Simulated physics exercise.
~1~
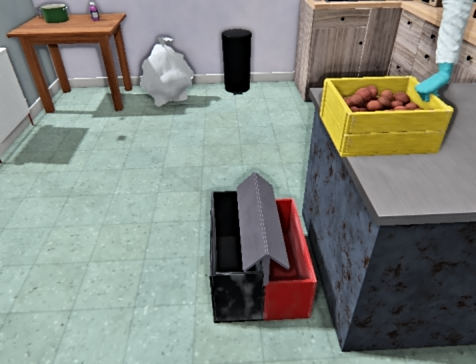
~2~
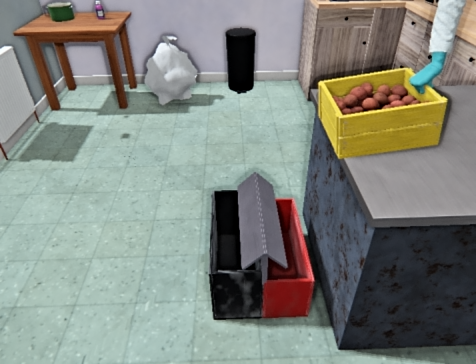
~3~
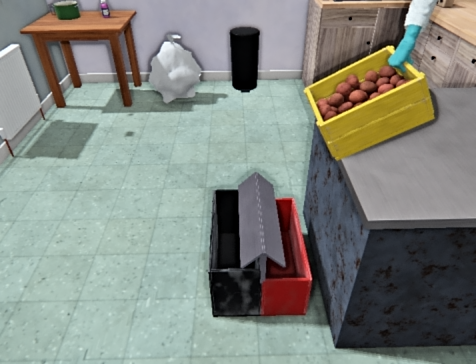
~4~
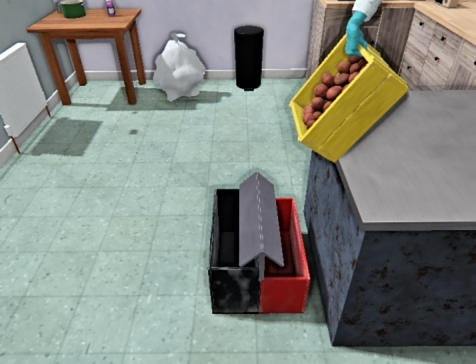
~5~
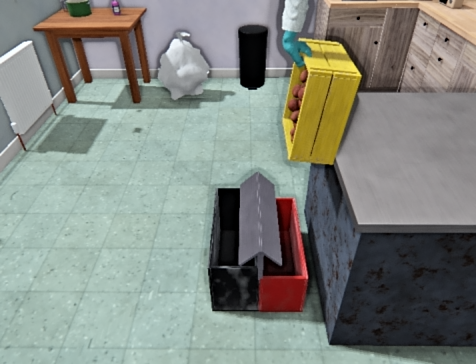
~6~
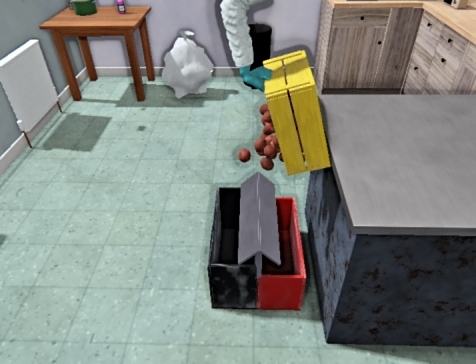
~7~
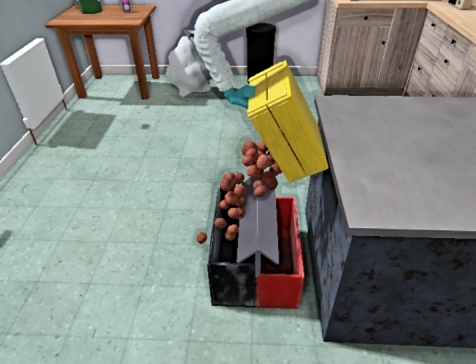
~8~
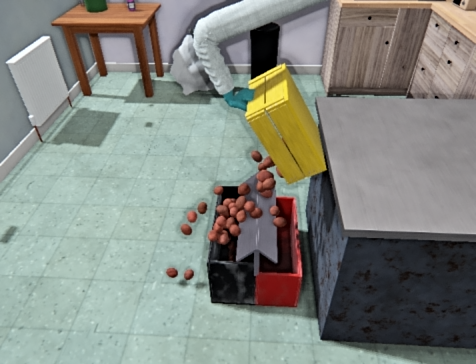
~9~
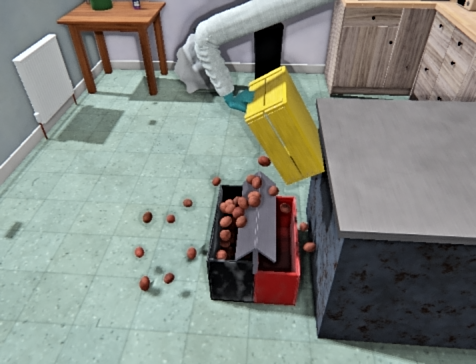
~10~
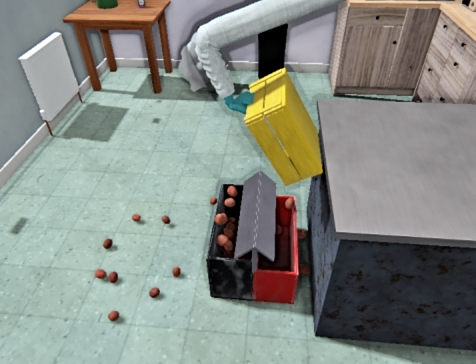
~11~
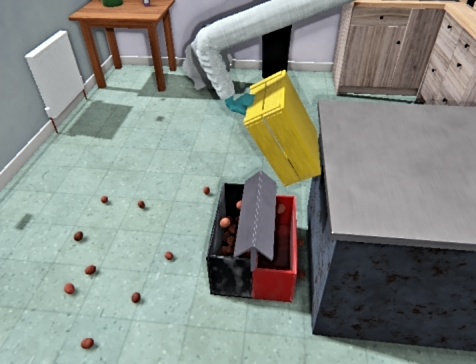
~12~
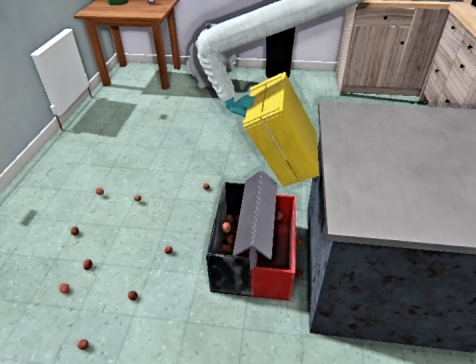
A yellow crate tips red potatoes mostly into a black trough, scattering several across the floor.
